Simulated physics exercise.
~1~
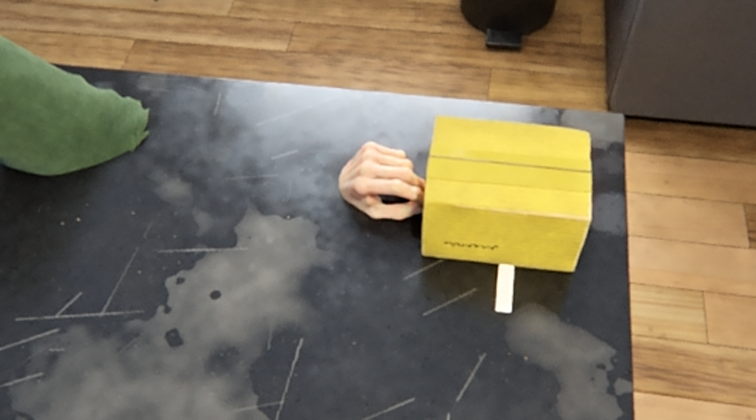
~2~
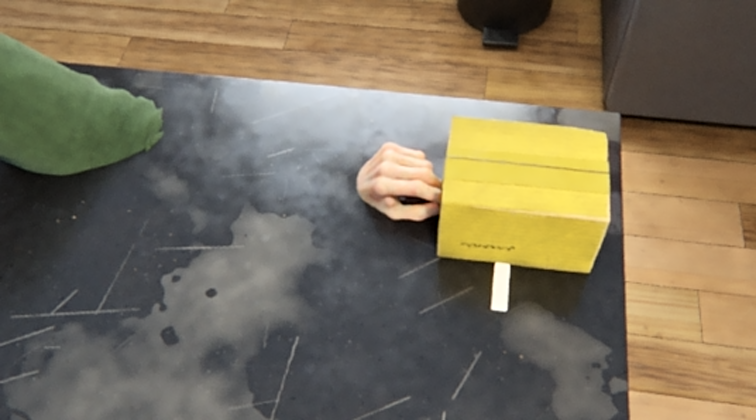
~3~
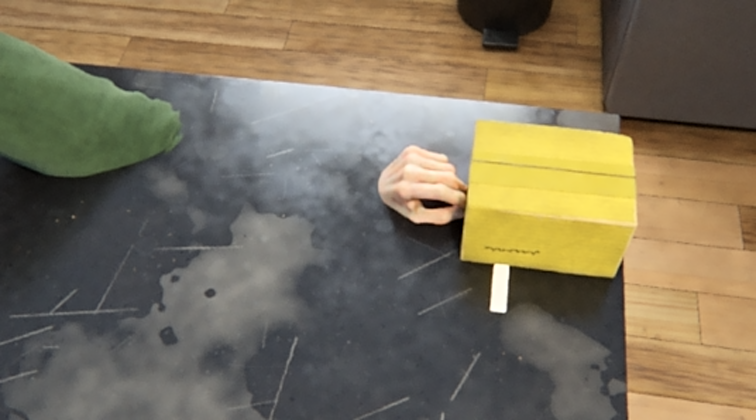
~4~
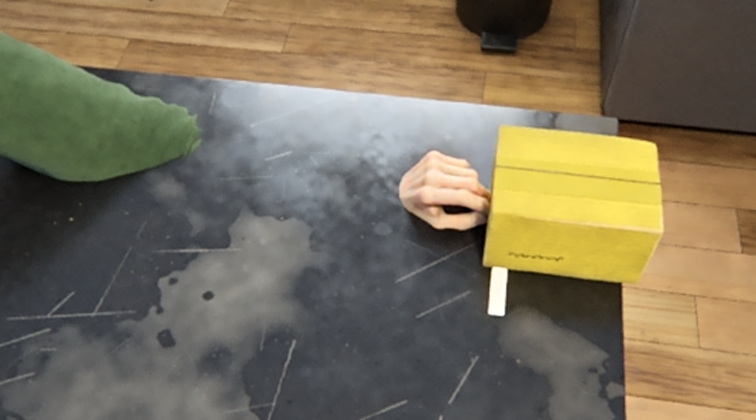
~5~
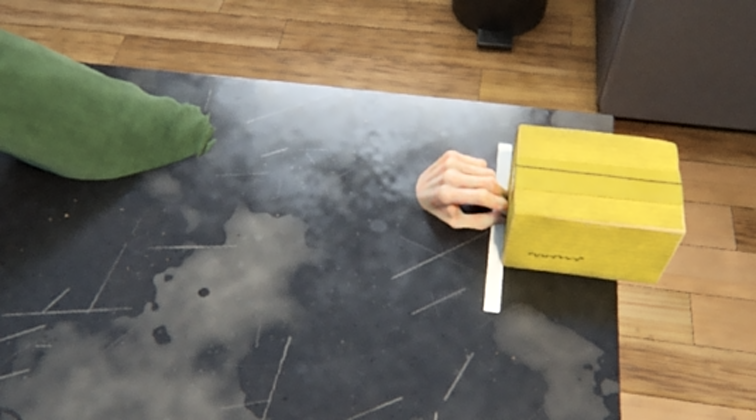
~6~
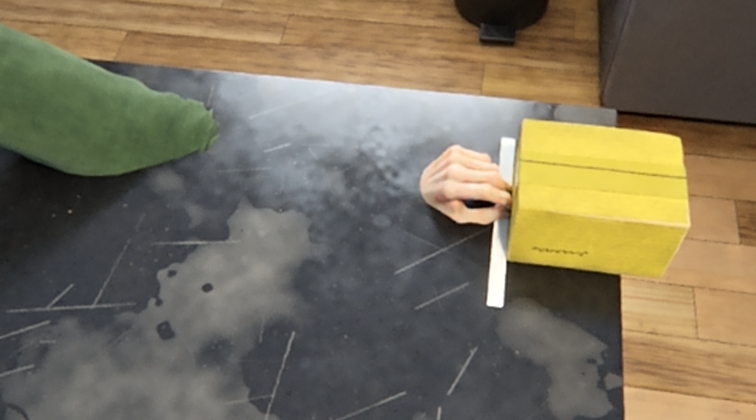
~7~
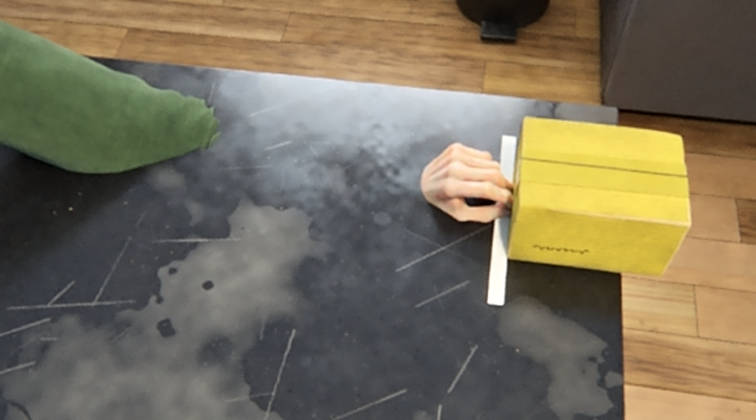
On a dark tabletop, a hand pushing a yellow box right past a white tape strip, stopping with the box overhanging the edge.
